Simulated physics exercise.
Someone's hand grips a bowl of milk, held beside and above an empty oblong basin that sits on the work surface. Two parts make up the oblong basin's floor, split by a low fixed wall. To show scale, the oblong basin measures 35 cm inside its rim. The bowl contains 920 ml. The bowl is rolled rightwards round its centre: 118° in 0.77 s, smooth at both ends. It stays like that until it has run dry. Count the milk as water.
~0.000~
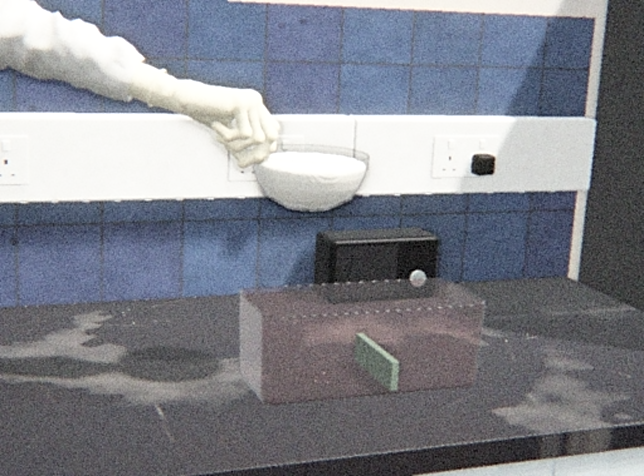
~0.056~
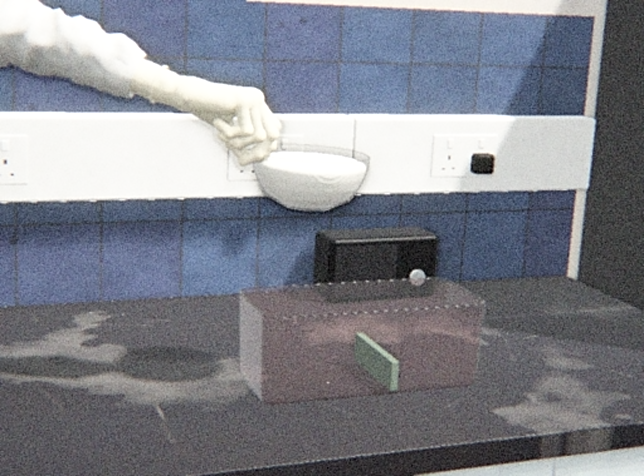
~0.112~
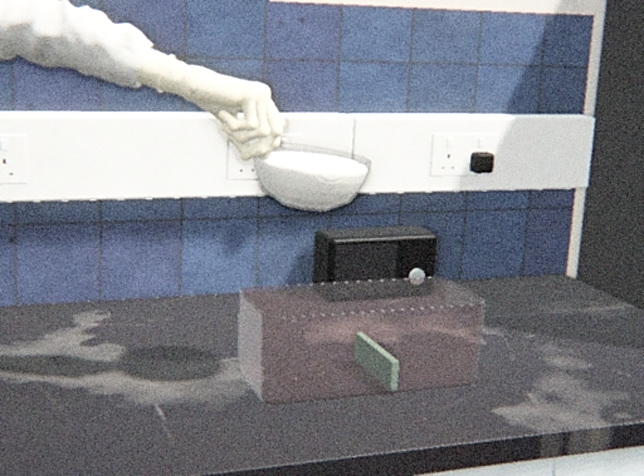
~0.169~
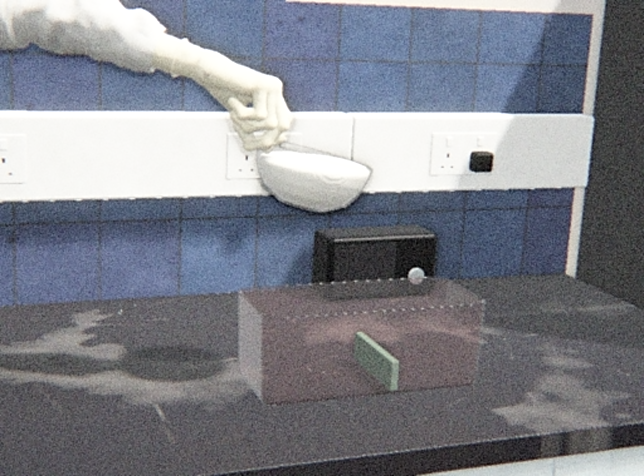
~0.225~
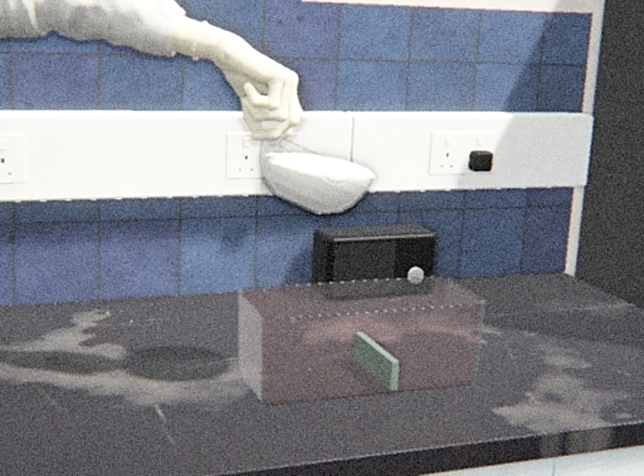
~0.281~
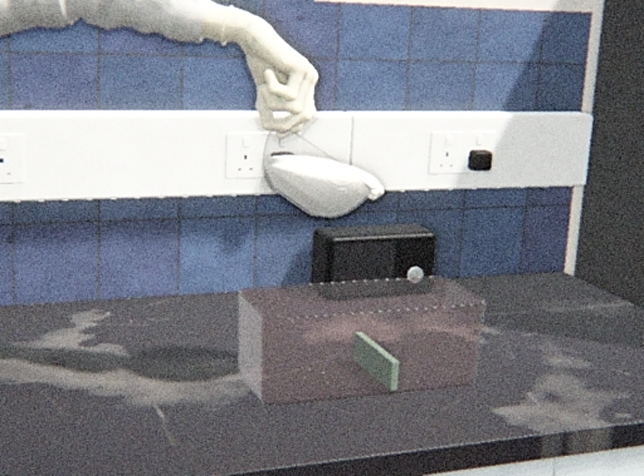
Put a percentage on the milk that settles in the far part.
Roughly 57 per cent ends up there.
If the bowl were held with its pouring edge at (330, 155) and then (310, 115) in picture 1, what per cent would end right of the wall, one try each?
The first try gives around 30 percent, the second around 10 percent.
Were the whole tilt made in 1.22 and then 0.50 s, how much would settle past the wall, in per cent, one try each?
In turn about 75 and 50 per cent.
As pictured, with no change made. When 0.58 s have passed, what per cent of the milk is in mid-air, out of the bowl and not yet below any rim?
About 40 per cent.
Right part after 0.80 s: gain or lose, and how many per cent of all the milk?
The share ends smaller than before, by about 2 %.
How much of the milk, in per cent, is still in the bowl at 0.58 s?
At that time about 7 in a hundred parts are still held.
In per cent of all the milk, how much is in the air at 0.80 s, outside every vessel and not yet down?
10 in a hundred, give or take.
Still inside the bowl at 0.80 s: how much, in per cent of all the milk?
0 %.
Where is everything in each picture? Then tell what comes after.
The first picture shows tilt 0°; pouring edge (364, 154); surface from (255, 162) to (360, 161); the oblong basin's rim runs from (251, 304) to (465, 292); the wall's top is at (377, 348).
The second picture shows tilt 2°; pouring edge (365, 155); surface from (255, 161) to (360, 162).
The third picture shows tilt 6°; pouring edge (366, 160); surface from (257, 159) to (361, 164).
The fourth picture shows tilt 14°; pouring edge (367, 167); surface from (259, 158) to (363, 166).
The fifth picture shows tilt 23°; pouring edge (367, 178); surface from (263, 160) to (364, 171); 2 per cent is over the edge.
The sixth picture shows tilt 35°; pouring edge (365, 190); surface from (267, 163) to (360, 179); 9 per cent is over the edge.
Then, 0.58 s in, the tilt is 101° and 7 per cent is still to pour, 2 is left of the wall and 51 right of it.
Then, 0.80 s in, the tilt is 118° and 0 per cent is still to pour, 31 is left of the wall and 59 right of it.
Then, 1.02 s in, the tilt is 118° and 0 per cent is still to pour, 37 is left of the wall and 60 right of it.
Then, 1.27 s in, the tilt is 118° and 0 per cent is still to pour, 40 is left of the wall and 57 right of it.
Finally, 40 per cent lies left of the wall, 57 right of it and 3 outside.
